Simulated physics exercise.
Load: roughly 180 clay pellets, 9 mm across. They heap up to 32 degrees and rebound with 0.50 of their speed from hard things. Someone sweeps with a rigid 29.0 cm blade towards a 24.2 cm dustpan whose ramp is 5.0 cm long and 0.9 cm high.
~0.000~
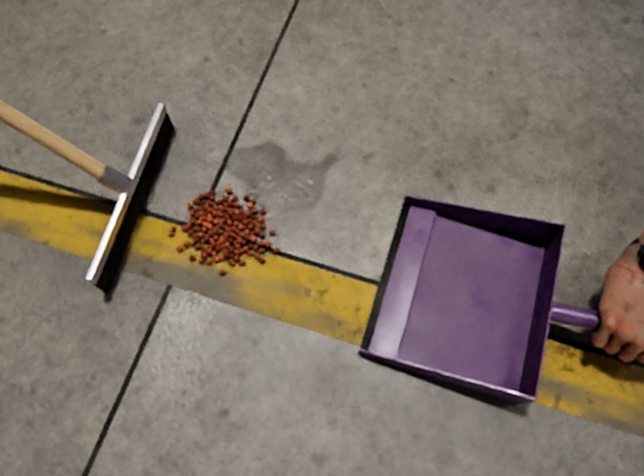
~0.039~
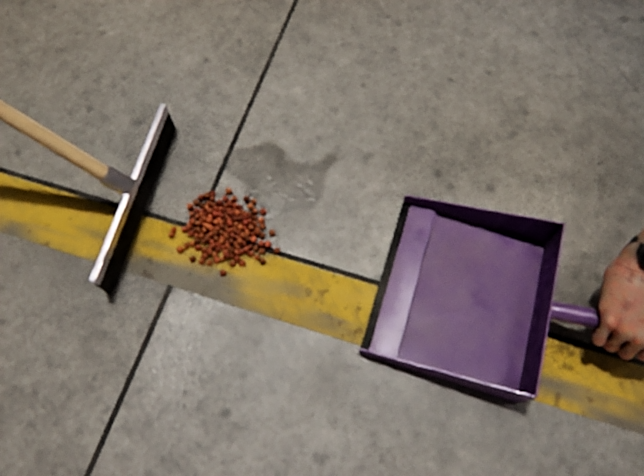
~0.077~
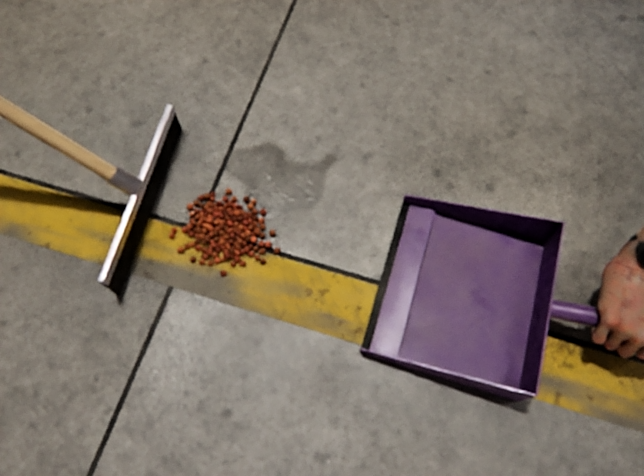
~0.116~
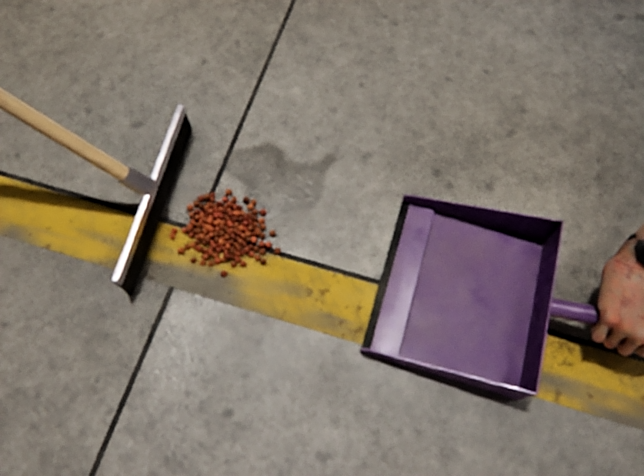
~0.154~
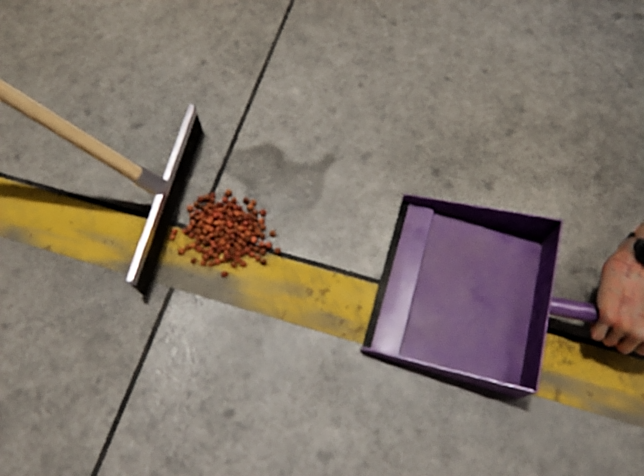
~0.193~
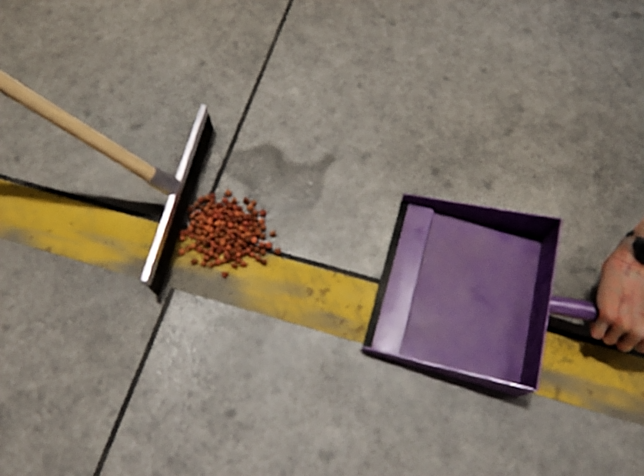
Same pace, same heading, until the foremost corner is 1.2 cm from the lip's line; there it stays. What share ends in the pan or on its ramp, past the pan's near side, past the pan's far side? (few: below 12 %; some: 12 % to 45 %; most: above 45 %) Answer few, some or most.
Pan: Some, near side: Few, far side: Some.
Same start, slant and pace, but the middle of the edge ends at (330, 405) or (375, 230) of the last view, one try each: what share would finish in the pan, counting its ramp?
About 5 and 60 per cent.
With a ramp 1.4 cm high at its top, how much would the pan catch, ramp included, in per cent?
In that case some 35 per cent.
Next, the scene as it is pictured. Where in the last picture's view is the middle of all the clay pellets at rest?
Around (397, 232).
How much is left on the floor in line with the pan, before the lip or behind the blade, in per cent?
Some 40 per cent.
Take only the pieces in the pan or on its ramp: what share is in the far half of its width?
About 90 per cent.
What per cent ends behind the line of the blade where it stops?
About 15 per cent.
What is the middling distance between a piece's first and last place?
About 28 cm.
After 0.51 s, middle of the blade 18 cm from the lip; 0 % over the lip, far side 0 %, near side 0 %.
After 0.73 s, middle of the blade 8 cm from the lip; 0 % over the lip, far side 10 %, near side 0 %.
After 1.06 s, middle of the blade 2 cm from the lip; 40 % over the lip, far side 20 %, near side 0 %.
By 1.4 s all is still; pan 40 %, near side 0 %, far side 20 %, in front of the lip or behind the blade 40 %.
